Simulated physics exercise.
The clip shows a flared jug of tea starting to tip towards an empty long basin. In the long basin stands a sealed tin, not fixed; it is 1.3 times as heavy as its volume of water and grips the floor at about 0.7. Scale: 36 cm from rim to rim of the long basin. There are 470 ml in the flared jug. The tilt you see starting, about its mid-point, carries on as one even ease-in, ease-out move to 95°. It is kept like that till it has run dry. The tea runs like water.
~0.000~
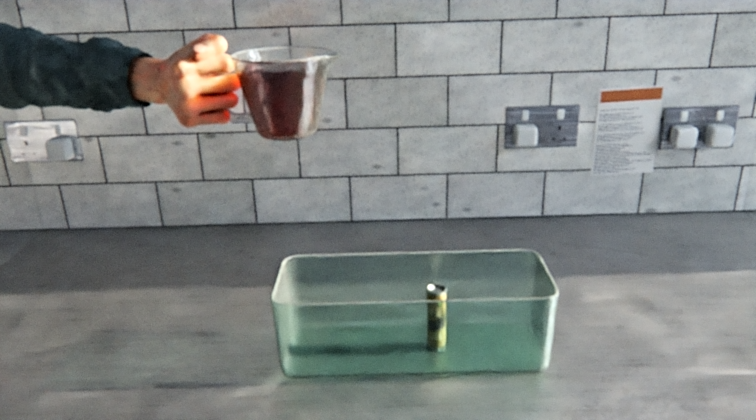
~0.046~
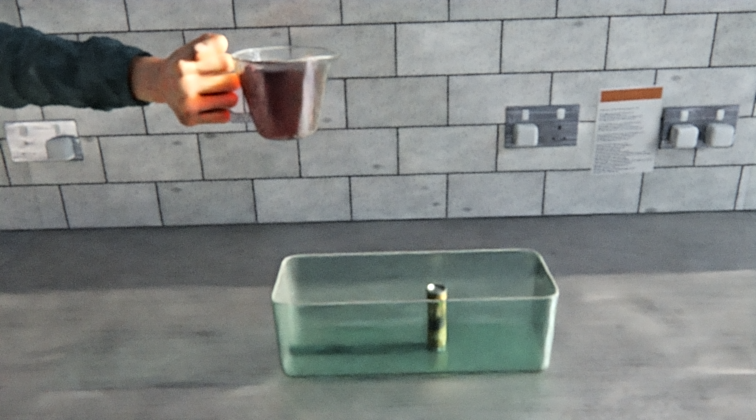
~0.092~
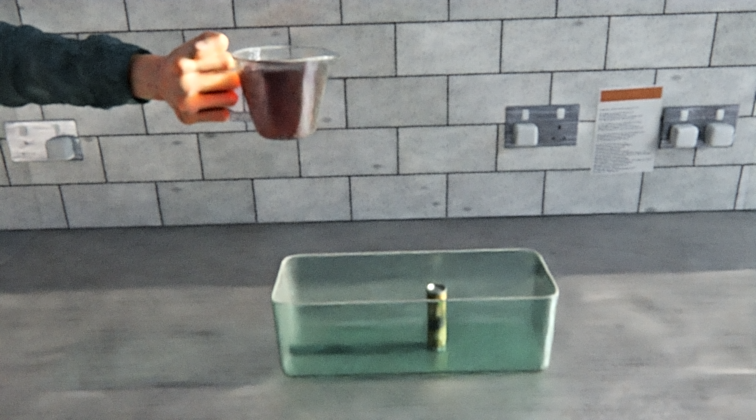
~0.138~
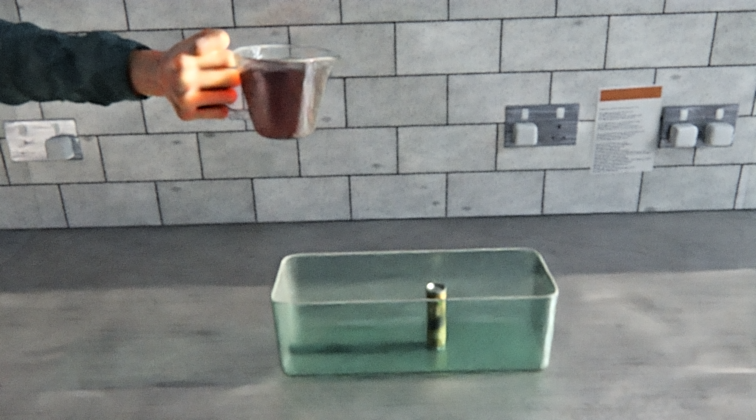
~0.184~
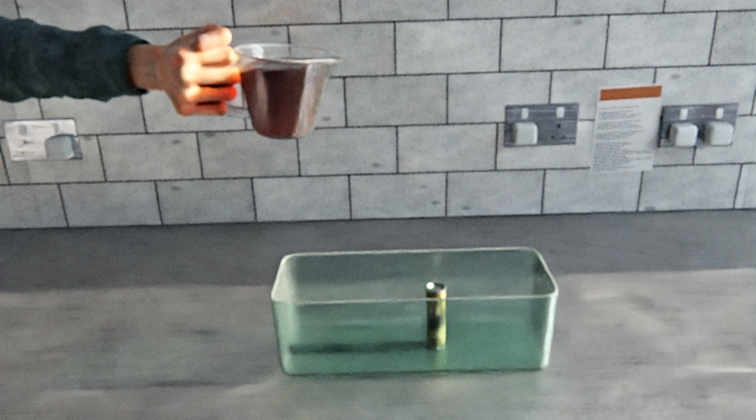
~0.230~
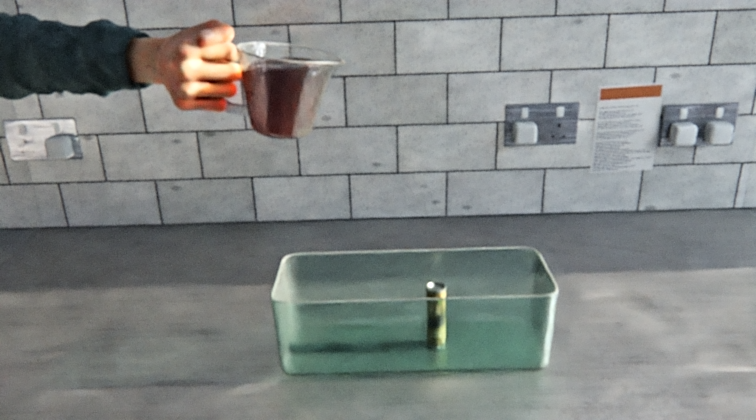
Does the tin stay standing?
The tin topples.
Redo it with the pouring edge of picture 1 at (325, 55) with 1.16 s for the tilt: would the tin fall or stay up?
Then it stays up.
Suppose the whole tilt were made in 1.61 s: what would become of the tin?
Then it goes over.
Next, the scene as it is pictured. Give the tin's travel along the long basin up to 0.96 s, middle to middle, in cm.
Some 4 cm.
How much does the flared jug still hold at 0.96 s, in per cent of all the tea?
Near 18 in a hundred.
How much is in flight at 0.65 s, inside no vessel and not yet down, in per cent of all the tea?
Some 26 per cent.
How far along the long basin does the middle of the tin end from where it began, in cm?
Some 7.5 cm.
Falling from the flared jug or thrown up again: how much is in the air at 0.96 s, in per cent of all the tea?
About 32 per cent.
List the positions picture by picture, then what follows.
In the first picture, tilt 0°; pouring edge (340, 54); surface from (240, 67) to (327, 64); the long basin's rim runs from (278, 280) to (548, 273); the tin's top is at (436, 291).
In the second picture, tilt 0°; pouring edge (340, 54); surface from (240, 67) to (327, 65).
In the third picture, tilt 2°; pouring edge (341, 55); surface from (241, 66) to (328, 65).
In the fourth picture, tilt 3°; pouring edge (342, 56); surface from (241, 65) to (329, 65).
In the fifth picture, tilt 6°; pouring edge (343, 58); surface from (243, 65) to (330, 65).
In the sixth picture, tilt 9°; pouring edge (345, 61); surface from (244, 65) to (334, 65).
Then, 0.65 s in, the tilt is 58° and 71 per cent is still to pour; the tin stands where it began.
Then, 0.96 s in, the tilt is 89° and 18 per cent is still to pour; the tin leans 52°.
Then, 1.29 s in, the tilt is 95° and 1 per cent is still to pour; the tin lies on its side.
Then, 1.64 s in, the tilt is 95° and 0 per cent is still to pour; the tin lies on its side.
Finally, the tin lies on its side.
